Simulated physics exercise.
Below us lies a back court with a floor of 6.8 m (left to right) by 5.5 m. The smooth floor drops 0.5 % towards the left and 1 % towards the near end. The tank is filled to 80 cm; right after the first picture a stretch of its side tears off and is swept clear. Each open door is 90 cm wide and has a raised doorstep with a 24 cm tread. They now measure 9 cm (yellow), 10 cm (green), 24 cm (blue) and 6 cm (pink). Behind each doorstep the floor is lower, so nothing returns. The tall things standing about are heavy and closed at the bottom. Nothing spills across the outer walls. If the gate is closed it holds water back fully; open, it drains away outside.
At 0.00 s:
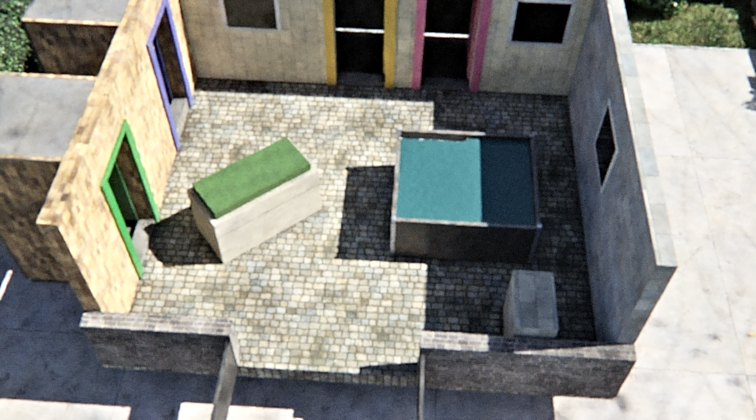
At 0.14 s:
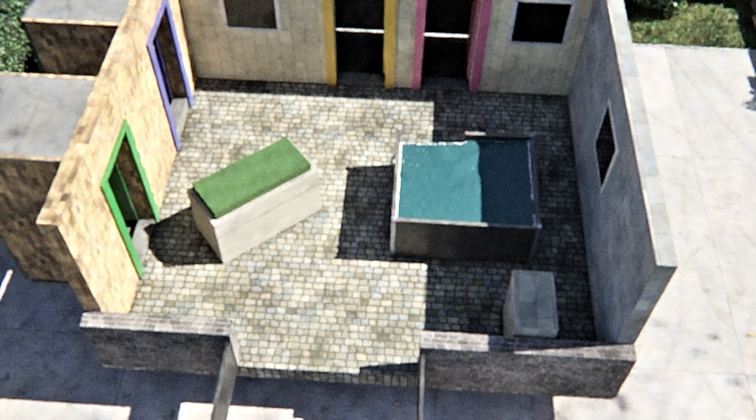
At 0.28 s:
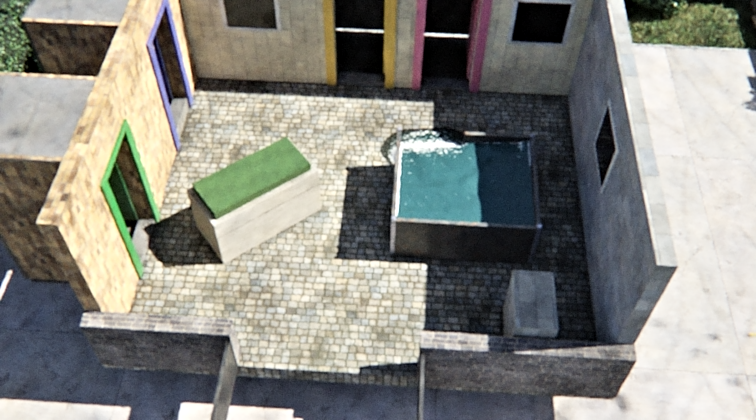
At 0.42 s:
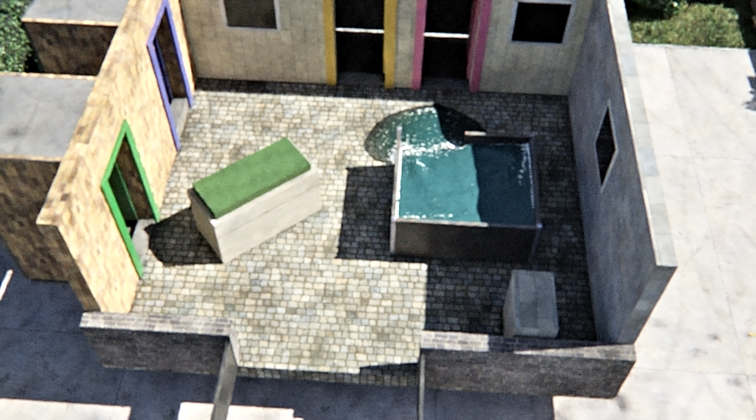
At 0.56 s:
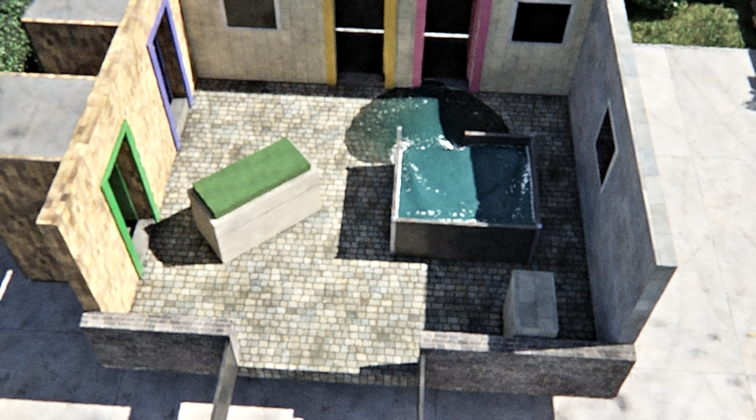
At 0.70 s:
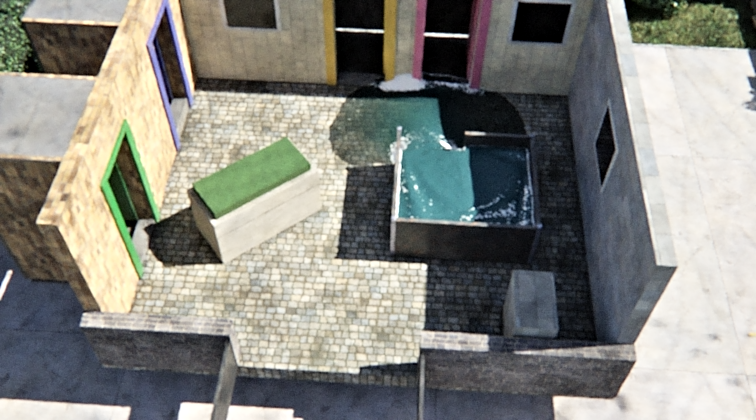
Water poured out of the far side of a tank in a walled stone courtyard, spreading in a widening pool across the paving towards the yellow and pink doors, while the green-topped block stayed still.
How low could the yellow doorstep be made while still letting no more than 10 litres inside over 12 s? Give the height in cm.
It would have to be roughly 28 cm high.
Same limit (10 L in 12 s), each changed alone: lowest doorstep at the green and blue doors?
Roughly 8.5 cm at green and 16 cm at blue.
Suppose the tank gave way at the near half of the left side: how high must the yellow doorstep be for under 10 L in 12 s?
Then roughly 6.0 cm.
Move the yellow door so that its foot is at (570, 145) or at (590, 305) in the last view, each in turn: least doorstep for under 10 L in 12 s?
Roughly 6.0 and 8.5 cm.
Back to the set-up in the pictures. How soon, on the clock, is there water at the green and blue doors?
Arrival: Green 3.4 s, blue 2.2 s.
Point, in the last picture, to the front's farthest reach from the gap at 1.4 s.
Around (275, 84).
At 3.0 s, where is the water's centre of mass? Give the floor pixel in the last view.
Near (413, 162).
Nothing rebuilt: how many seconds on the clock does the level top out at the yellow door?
At about 1.6 s.
After 1.4 s water covers 20 % of the floor, deepest (43 cm) near (412, 91); 27 cm at the yellow door, 31 litres in over its 9 cm doorstep.
After 3.0 s water covers 35 % of the floor, deepest (26 cm) near (202, 102); 19 cm at the yellow door, 153 litres in over its 9 cm doorstep.
After 12.0 s water covers 100 % of the floor, deepest (10 cm) near (121, 343); 4 cm at the yellow door, 204 litres in over its 9 cm doorstep.
At the yellow door as built, the water arrived by 0.8 s and peaked near 27 cm at 1.6 s.
With a doorstep of 22.5 cm, 31 litres would have come in within the 12 s; with 30.5 cm, 5 litres. So under 10 litres takes about 28 cm.
